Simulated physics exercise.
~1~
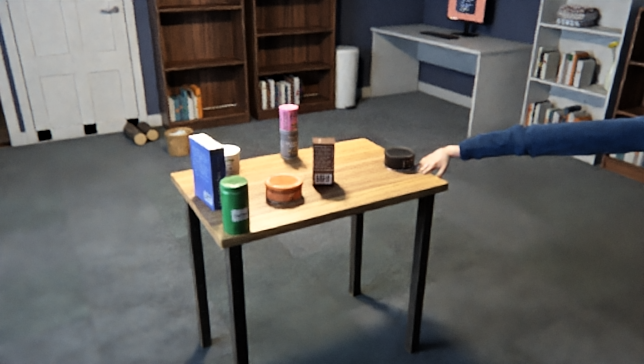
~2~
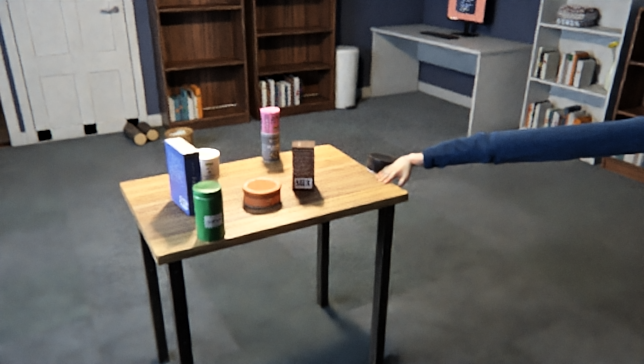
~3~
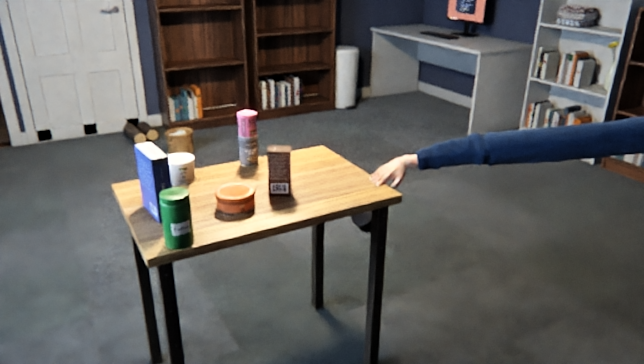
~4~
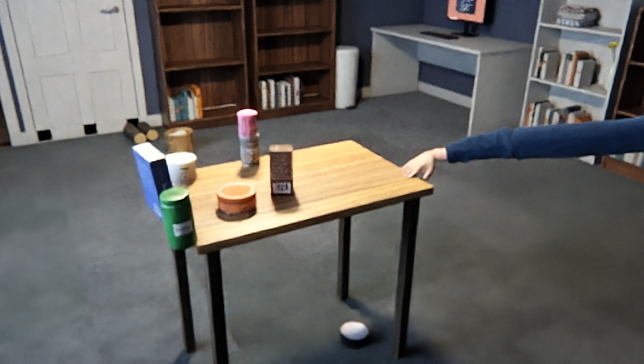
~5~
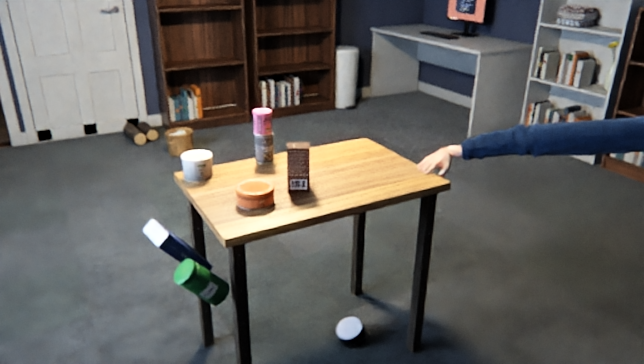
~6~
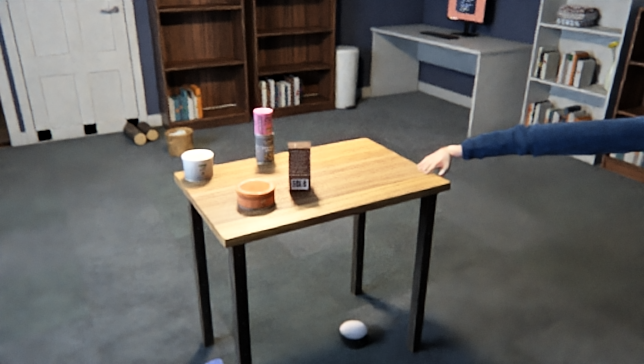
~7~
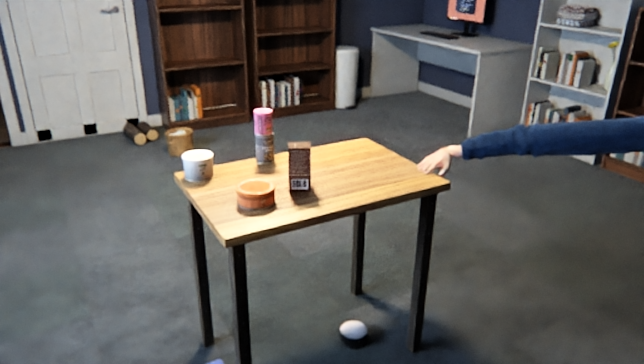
In a room with bookshelves, a hand at the right edge of a small wooden table moves it left, then right, and a black tub, a blue book and a green jar fall to the floor, while the orange tub and four other items stay upright on top.
